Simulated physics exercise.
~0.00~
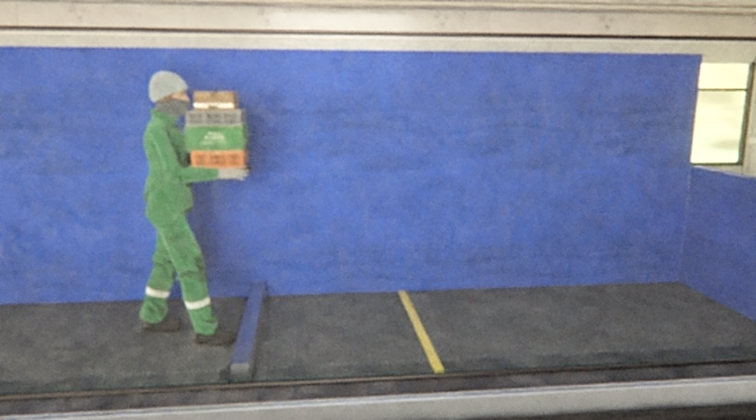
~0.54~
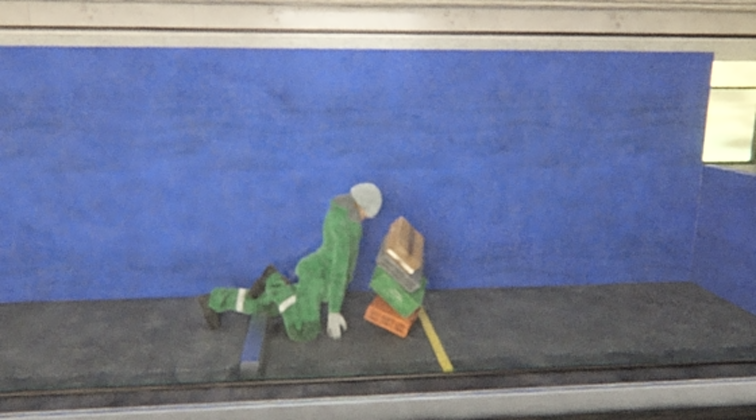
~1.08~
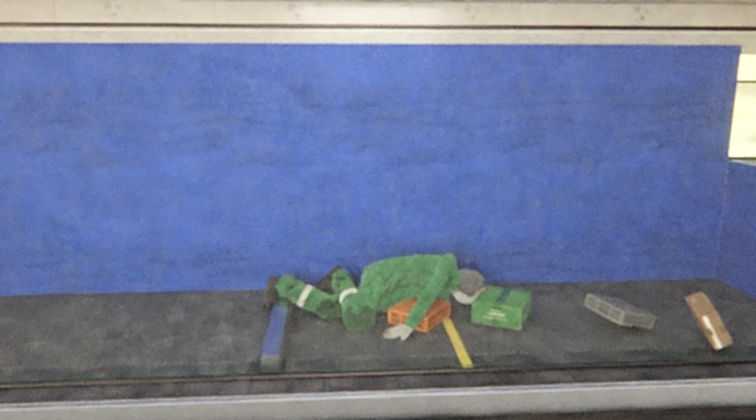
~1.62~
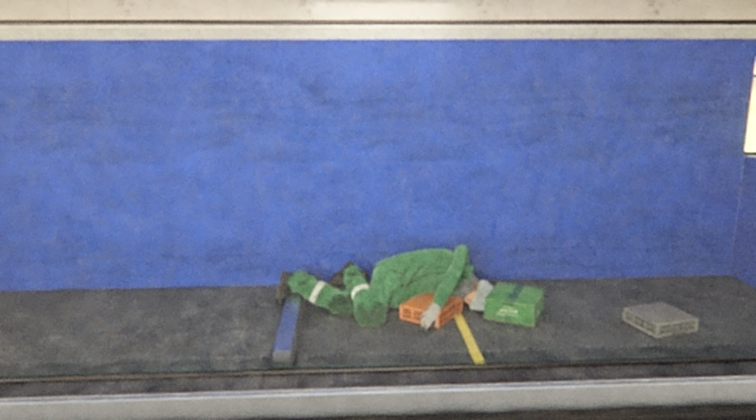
A porter carrying stacked crates trips over a low rail and collapses among the scattered load.
